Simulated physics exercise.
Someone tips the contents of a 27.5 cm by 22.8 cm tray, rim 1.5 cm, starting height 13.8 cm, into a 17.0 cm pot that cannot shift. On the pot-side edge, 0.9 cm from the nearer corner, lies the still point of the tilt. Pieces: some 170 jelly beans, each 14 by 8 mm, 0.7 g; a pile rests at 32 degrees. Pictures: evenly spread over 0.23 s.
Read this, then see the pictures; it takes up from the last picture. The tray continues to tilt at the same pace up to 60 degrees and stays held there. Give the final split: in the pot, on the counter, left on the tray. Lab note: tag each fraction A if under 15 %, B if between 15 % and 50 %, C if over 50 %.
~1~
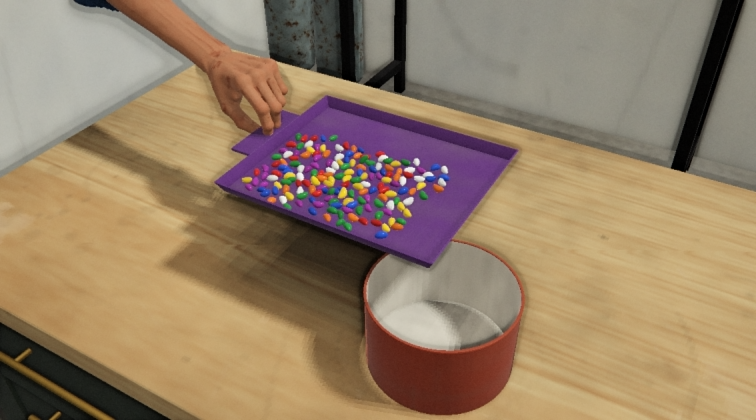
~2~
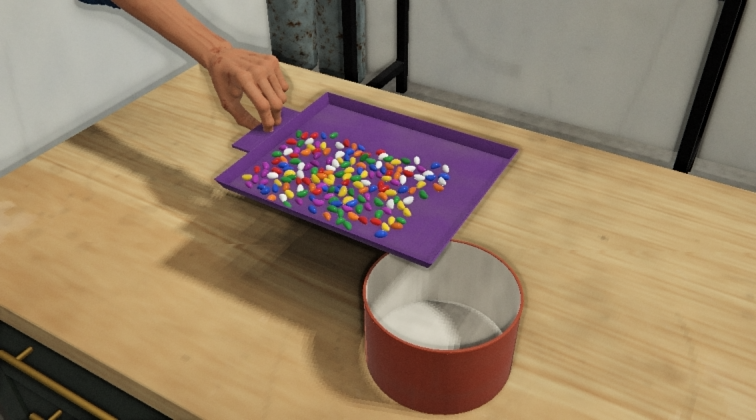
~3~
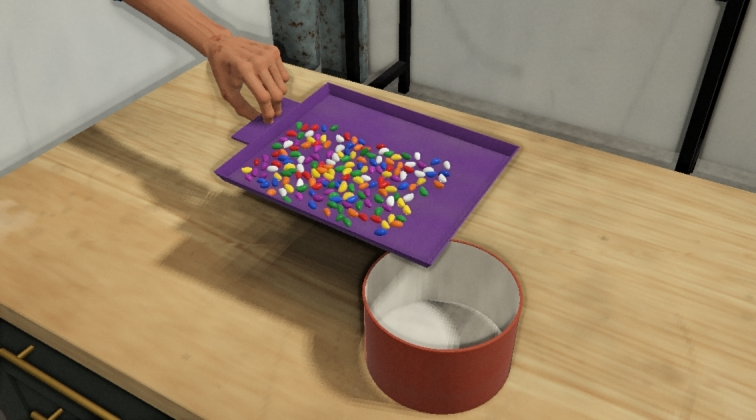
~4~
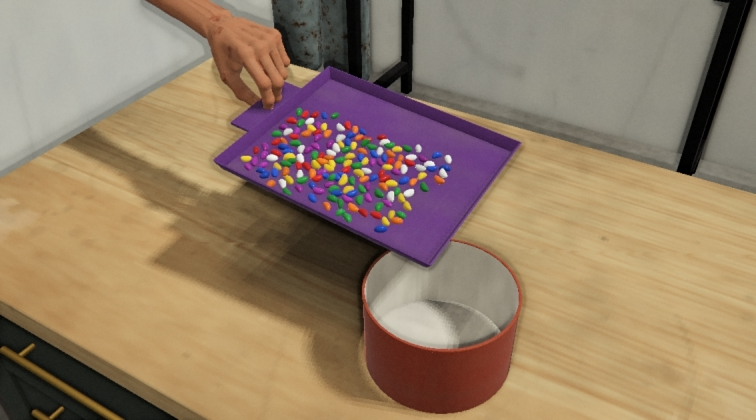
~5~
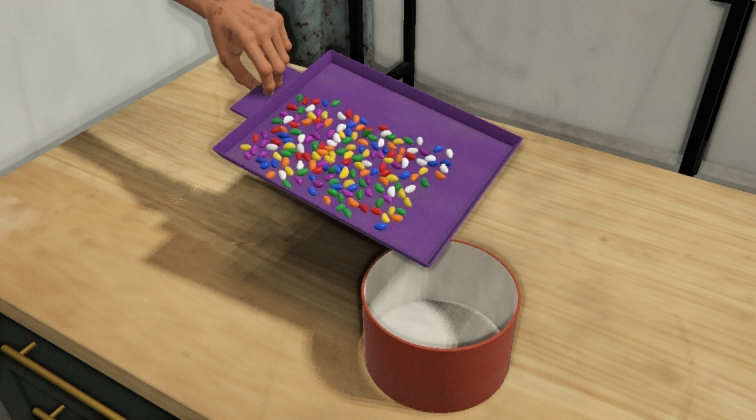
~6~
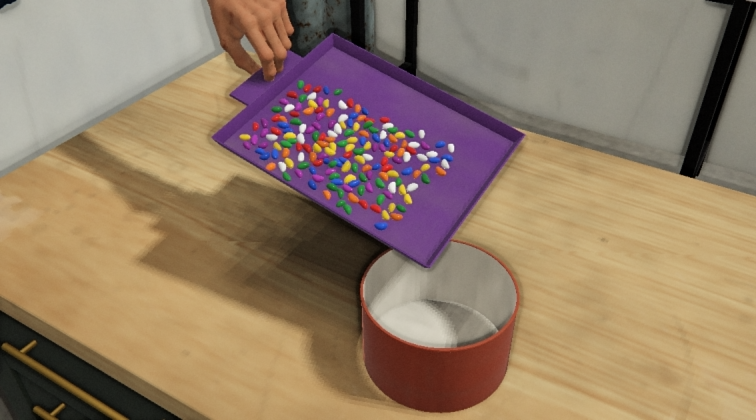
Pot = C, counter = A, tray = A.
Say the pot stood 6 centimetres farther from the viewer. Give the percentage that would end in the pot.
In that case about 30 percent would end up there.
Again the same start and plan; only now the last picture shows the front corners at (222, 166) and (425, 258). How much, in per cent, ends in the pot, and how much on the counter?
Pot 55, counter 35.
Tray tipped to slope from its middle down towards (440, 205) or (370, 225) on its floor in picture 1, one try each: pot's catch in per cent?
Roughly 55 per cent on the first try and 60 per cent on the second.
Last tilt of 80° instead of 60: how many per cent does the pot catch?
It would be near 100 per cent.
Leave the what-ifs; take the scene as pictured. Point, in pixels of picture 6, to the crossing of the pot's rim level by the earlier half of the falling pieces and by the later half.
Earlier half at about (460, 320), later half at about (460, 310) in pixels.
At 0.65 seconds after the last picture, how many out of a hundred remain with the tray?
It comes to near 15 per cent.
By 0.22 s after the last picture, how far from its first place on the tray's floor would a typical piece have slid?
I'd say close to 3 centimetres.
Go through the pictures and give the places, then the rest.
The first picture shows tray tilt 0 degrees, front corners at (223, 180) and (429, 257); middle of the pieces at (346, 179); pot at (443, 290).
The second picture shows tray tilt 1 degrees, front corners at (223, 178) and (428, 257); middle of the pieces at (346, 177).
The third picture shows tray tilt 3 degrees, front corners at (223, 170) and (428, 257), lowest corner right front; middle of the pieces at (346, 172).
The fourth picture shows tray tilt 8 degrees, front corners at (222, 159) and (428, 258), lowest corner right front; middle of the pieces at (347, 164).
The fifth picture shows tray tilt 12 degrees, front corners at (221, 148) and (428, 258), lowest corner right front; middle of the pieces at (348, 155).
The sixth picture shows tray tilt 17 degrees, front corners at (221, 136) and (427, 259), lowest corner right front; middle of the pieces at (349, 148); pot at (439, 289).
Then, 0.22 s after the last picture, tilt 39 degrees; the tray holds 100 %, the pot 0 %.
Then, 0.37 s after the last picture, tilt 54 degrees; the tray holds 100 %, the pot 0 %.
Then, 0.65 s after the last picture, tilt 60 degrees; the tray holds 15 %, the pot 85 %.
In the end, pot 90 %, counter 0 %, tray 10 %.
